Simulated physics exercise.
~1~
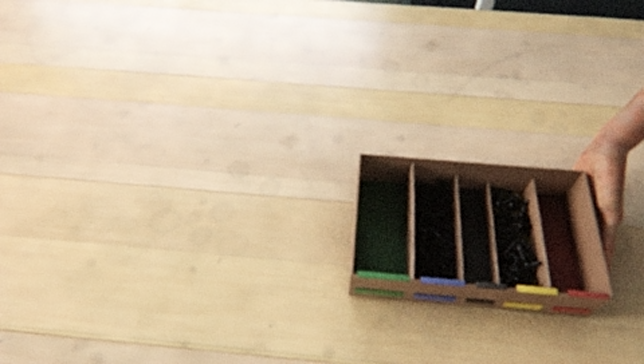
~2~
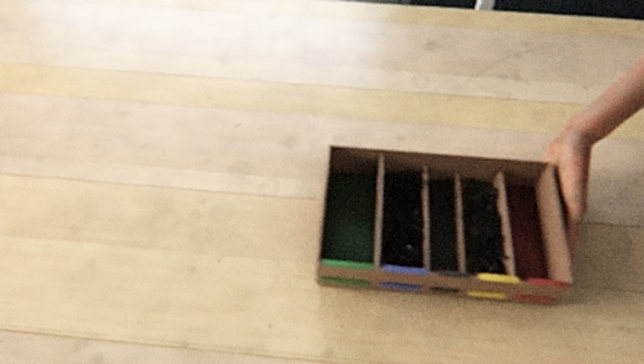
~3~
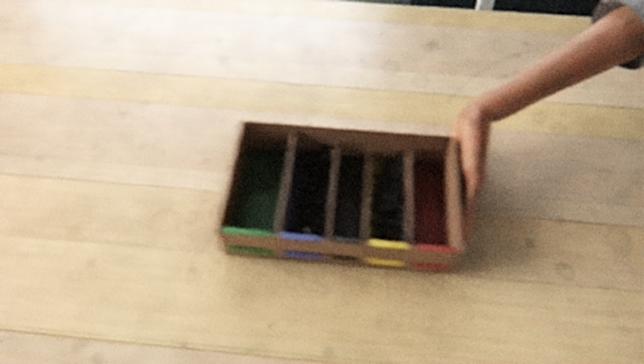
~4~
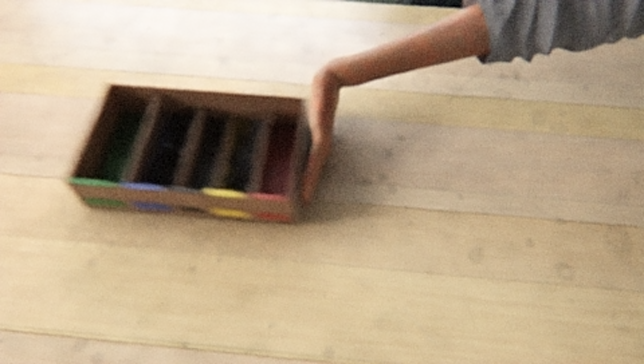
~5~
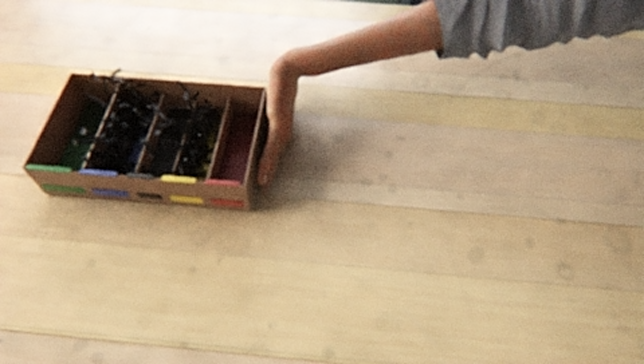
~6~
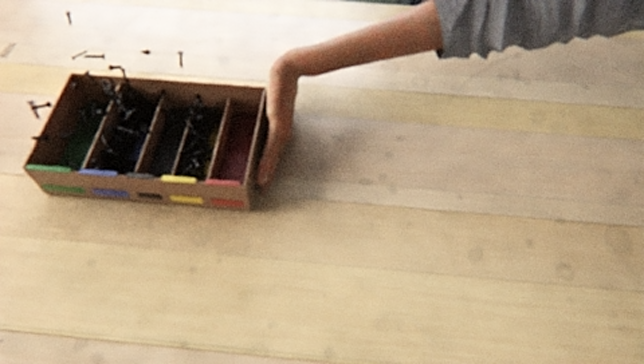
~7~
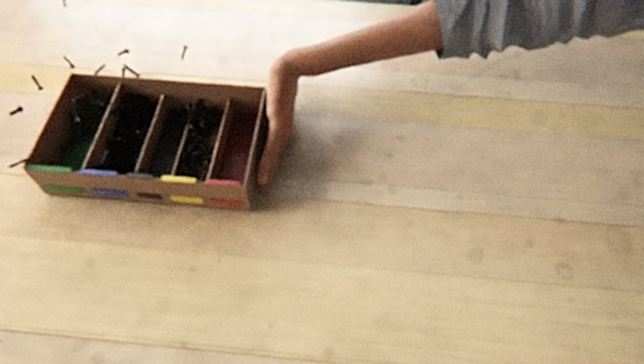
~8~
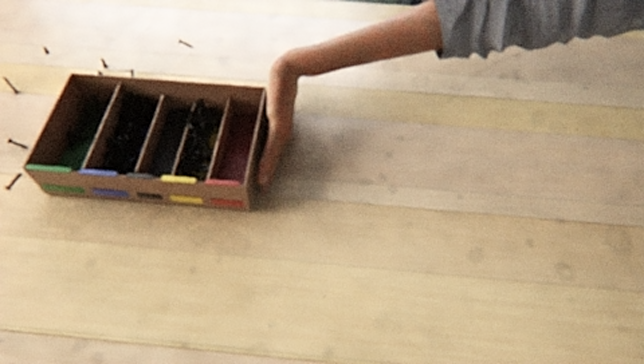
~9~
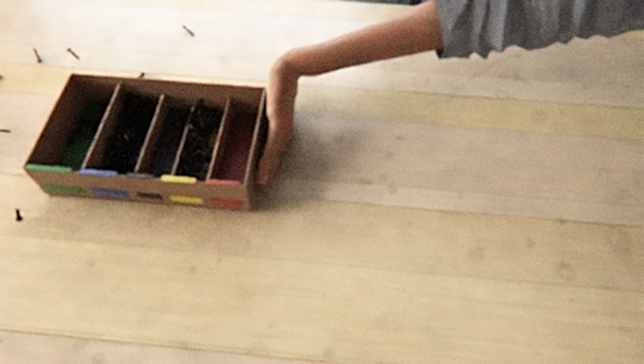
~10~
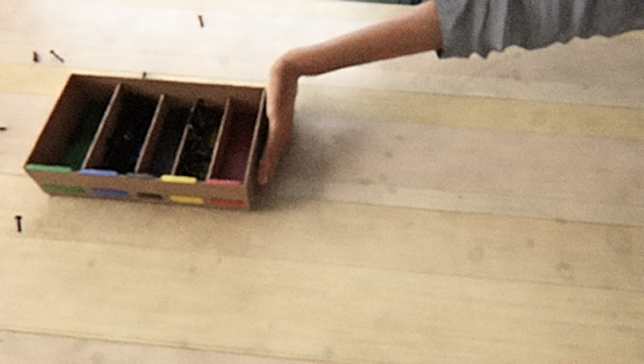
The clip shows a hand pushing a divided tray of small black screws leftward across a wooden table and stopping abruptly, whereupon screws fly up and leftward, a few landing on the table around the tray while most stay inside its compartments, the hand still resting against its right side.
